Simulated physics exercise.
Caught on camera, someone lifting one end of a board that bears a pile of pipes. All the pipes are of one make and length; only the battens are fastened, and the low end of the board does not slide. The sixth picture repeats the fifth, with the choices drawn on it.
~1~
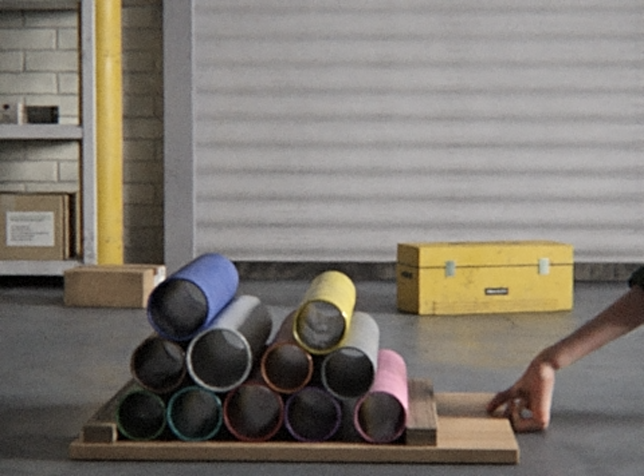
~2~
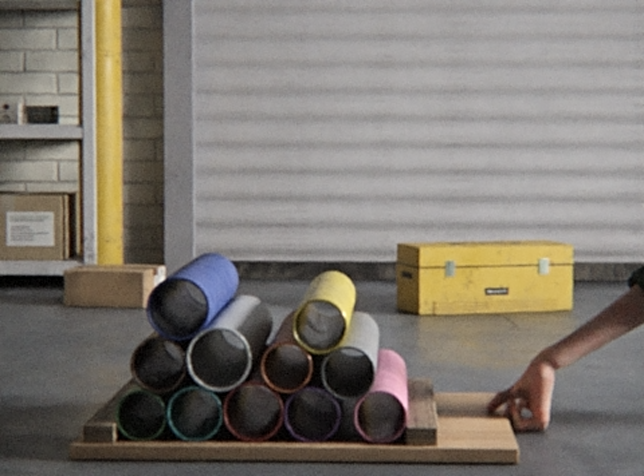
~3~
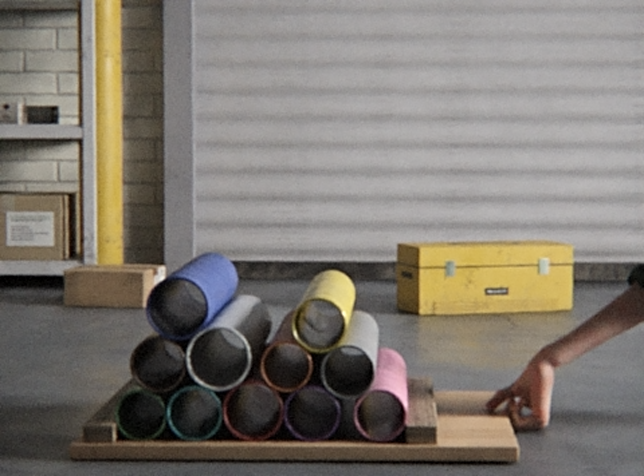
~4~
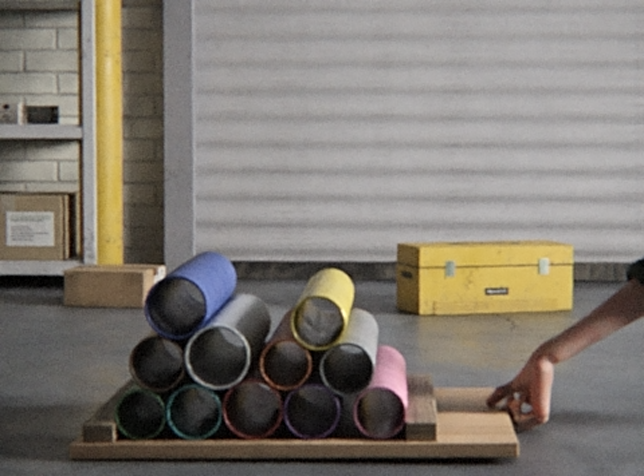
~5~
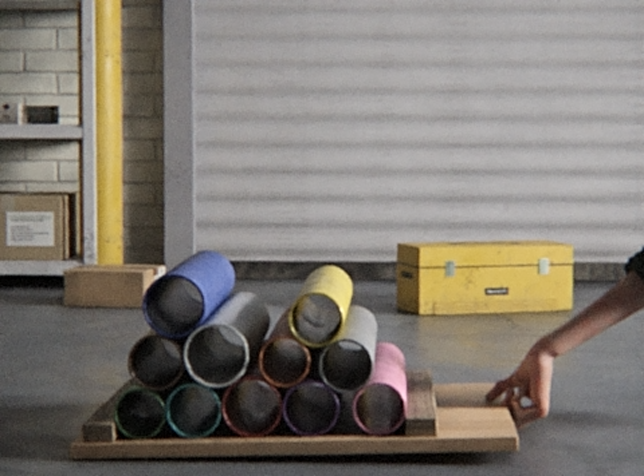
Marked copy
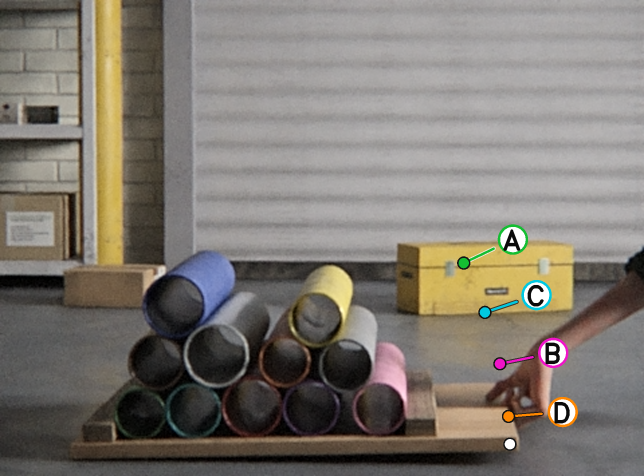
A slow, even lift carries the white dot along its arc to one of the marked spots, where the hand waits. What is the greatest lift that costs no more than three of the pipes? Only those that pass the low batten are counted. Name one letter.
Mark A is as high as it can go.
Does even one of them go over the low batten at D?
No, at D.
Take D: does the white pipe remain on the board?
The white pipe: Yes.
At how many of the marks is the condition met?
Four of the four.
On the copy, A at (464, 263); B at (500, 364); C at (485, 313); D at (508, 416); the white dot at (510, 444).
On A. First, board at 16°.
Then, board at 26°.
Finally, board at 26°, three over the low batten (white, brown, blue).
By contrast, B none over the low batten; C two over the low batten (brown, blue); D none over the low batten.
